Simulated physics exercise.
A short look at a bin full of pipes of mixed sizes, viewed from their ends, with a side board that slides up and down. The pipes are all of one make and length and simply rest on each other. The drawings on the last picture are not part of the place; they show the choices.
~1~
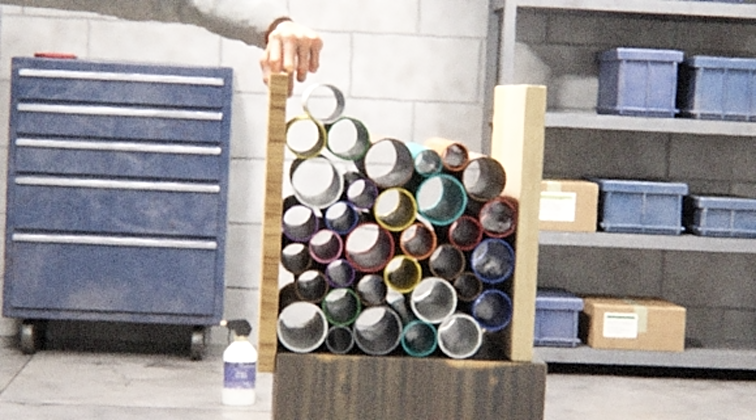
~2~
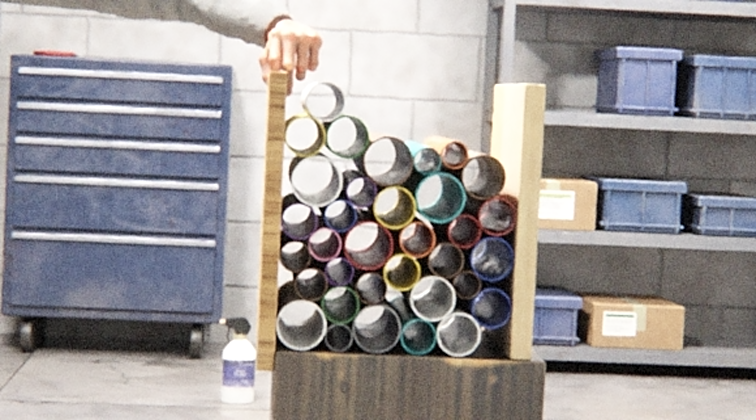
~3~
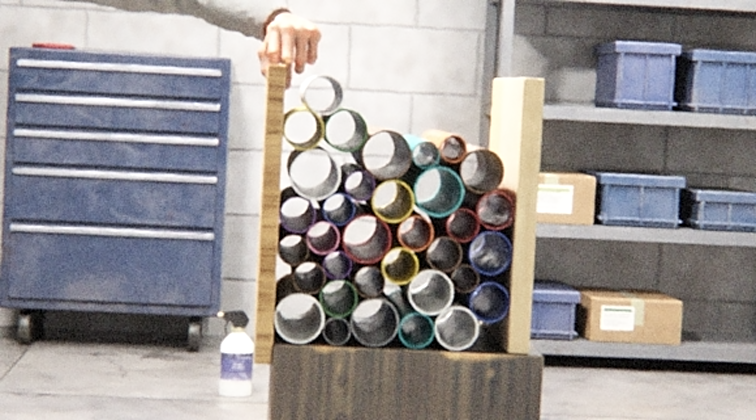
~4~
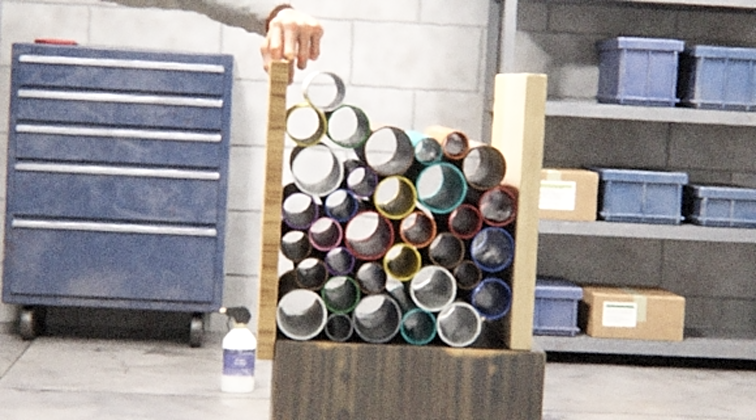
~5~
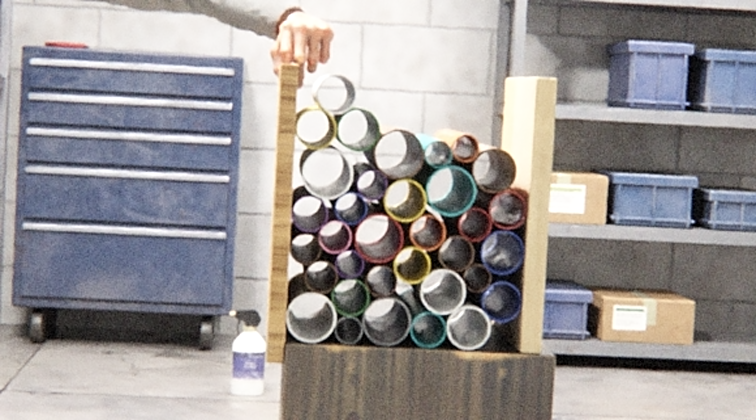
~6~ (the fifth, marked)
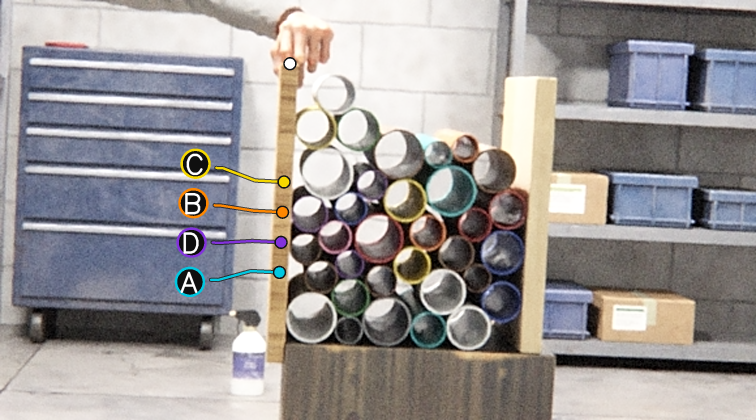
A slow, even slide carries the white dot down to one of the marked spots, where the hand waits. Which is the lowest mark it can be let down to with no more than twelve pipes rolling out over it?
At most to A.
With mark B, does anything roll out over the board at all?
Yes.
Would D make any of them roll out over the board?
Yes, at D.
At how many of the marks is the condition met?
Four of them.
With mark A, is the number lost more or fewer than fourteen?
Fewer than fourteen.
On the marked copy, A at (279, 273); B at (282, 212); C at (284, 182); D at (281, 242); the white dot at (290, 64).
Following A. Soon after the start, top of the board (294, 152).
Later, top of the board (290, 249).
In the end, top of the board (288, 272), about eight out over the board.
As for the rest, B two out over the board; C two out over the board; D about seven out over the board.
